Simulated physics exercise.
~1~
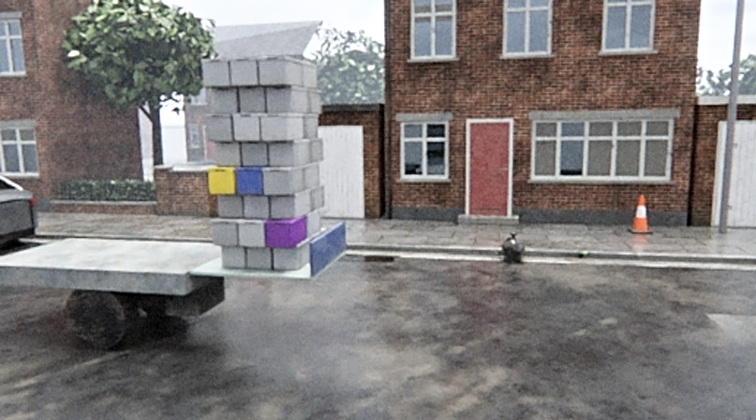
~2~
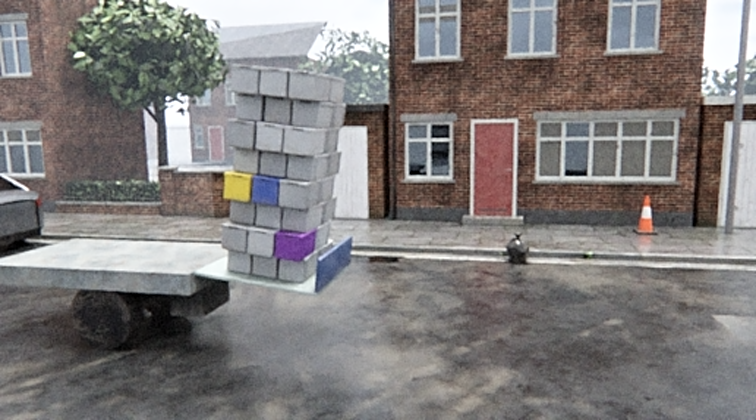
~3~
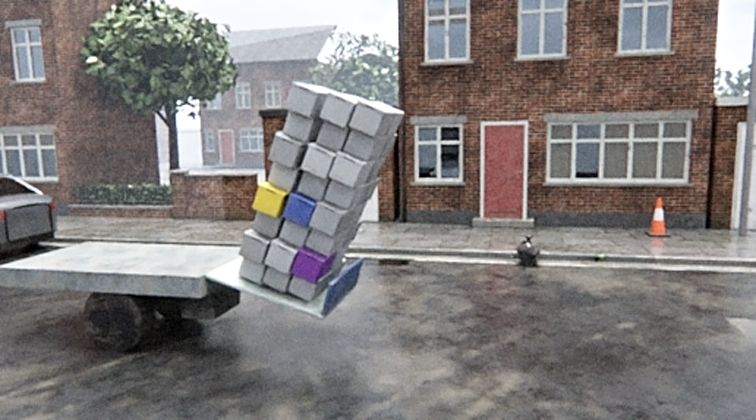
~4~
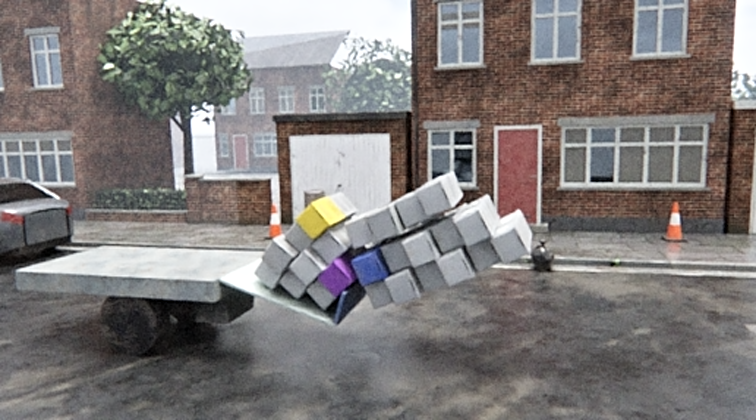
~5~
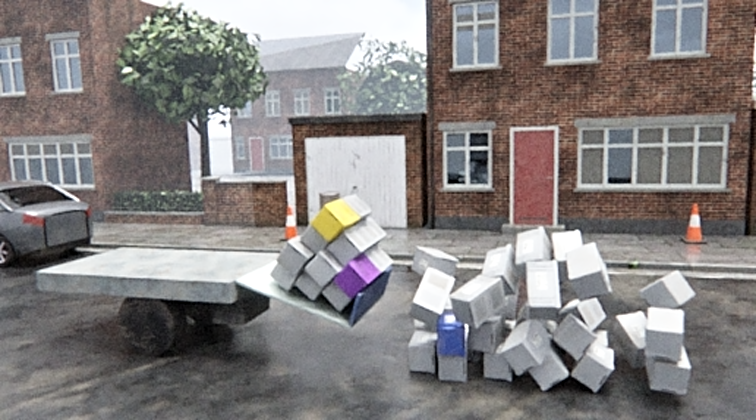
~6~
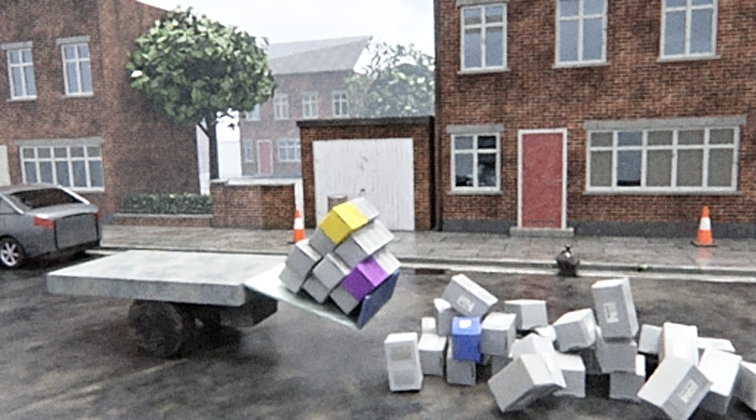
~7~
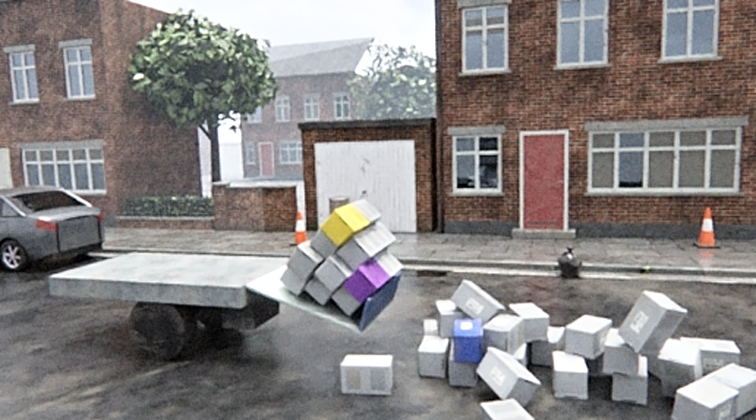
Stacked grey totes leaning and toppling off a truck's drooping rear flap onto wet street, yellow and purple ones staying aboard.
